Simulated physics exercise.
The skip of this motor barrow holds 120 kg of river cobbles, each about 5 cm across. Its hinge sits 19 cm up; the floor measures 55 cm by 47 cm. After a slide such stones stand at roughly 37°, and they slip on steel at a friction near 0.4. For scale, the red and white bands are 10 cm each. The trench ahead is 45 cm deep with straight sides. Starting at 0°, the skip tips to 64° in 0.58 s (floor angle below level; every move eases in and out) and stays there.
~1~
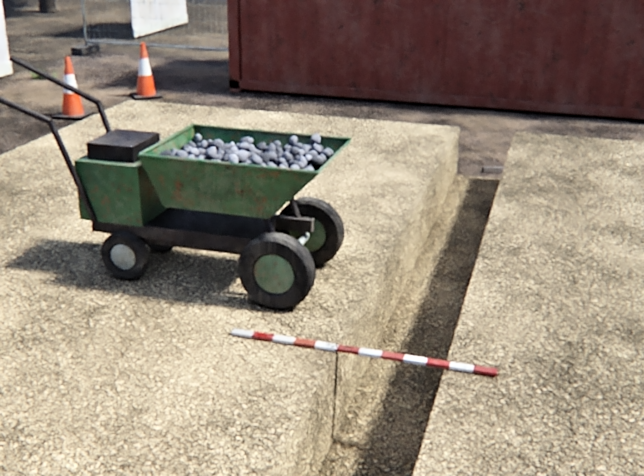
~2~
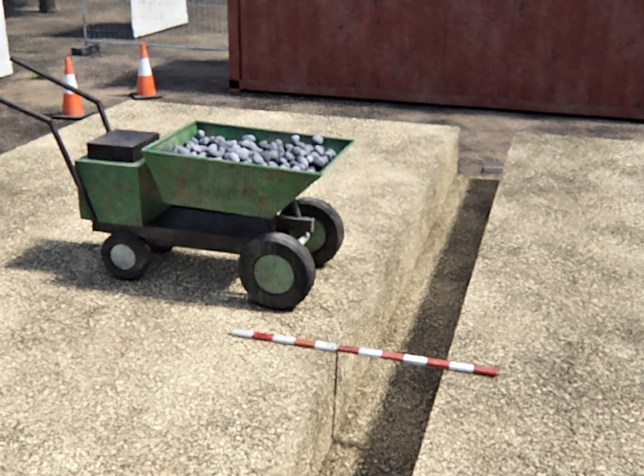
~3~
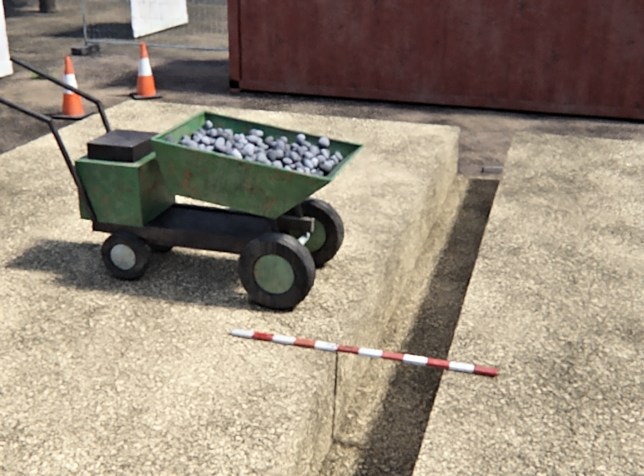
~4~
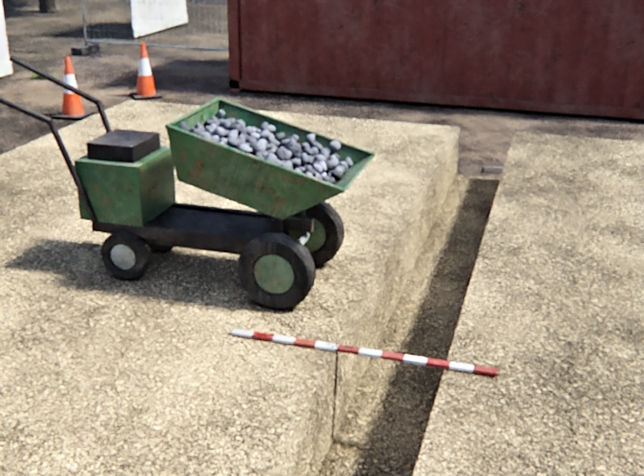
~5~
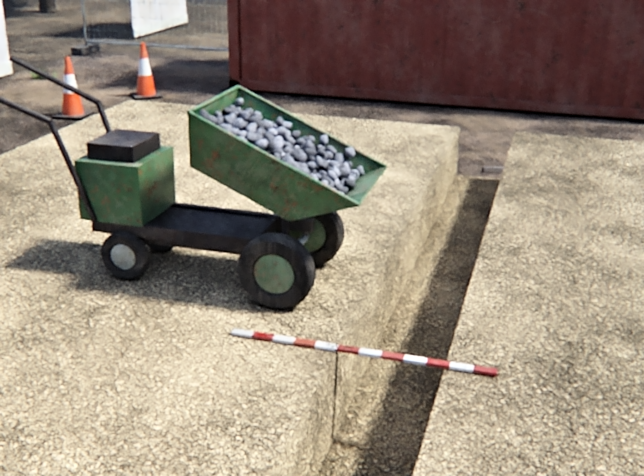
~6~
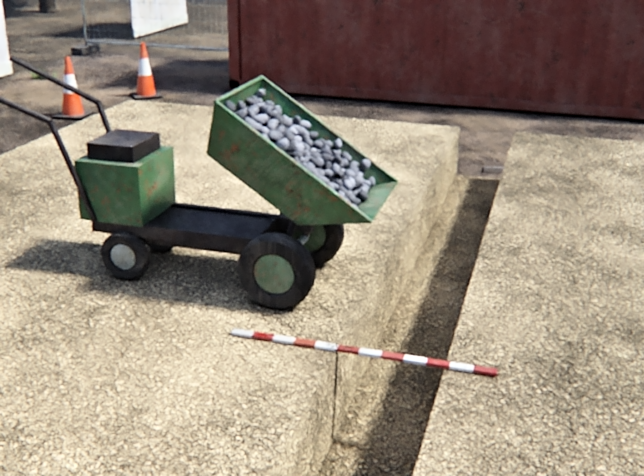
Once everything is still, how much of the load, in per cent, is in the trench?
Roughly 62 per cent ends in the trench.
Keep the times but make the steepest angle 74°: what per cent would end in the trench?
It would be near 65 per cent.
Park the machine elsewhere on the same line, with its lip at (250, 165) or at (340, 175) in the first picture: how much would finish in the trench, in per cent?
Near 95 per cent from the first place, 40 from the second.
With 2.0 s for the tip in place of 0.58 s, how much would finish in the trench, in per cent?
In that case some 90 per cent.
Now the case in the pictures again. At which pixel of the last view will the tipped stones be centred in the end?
Near (446, 368).
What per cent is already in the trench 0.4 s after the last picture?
About 20 per cent by then.
Then, 0.1 s after the last picture the floor is at 53°, 100 % in the skip; the foremost stones are at (383, 226).
Then, 0.4 s after the last picture the floor is at 64°, 80 % in the skip, 20 % in the trench; the foremost stones are at (456, 305).
Then, 0.7 s after the last picture the floor is at 64°, 19 % in the skip, 44 % in the trench, 37 % past the trench; the foremost stones are at (616, 340).
Then, 2.7 s after the last picture the floor is at 64°, 0 % in the skip, 62 % in the trench, 38 % past the trench; the foremost stones are past the picture's edge.
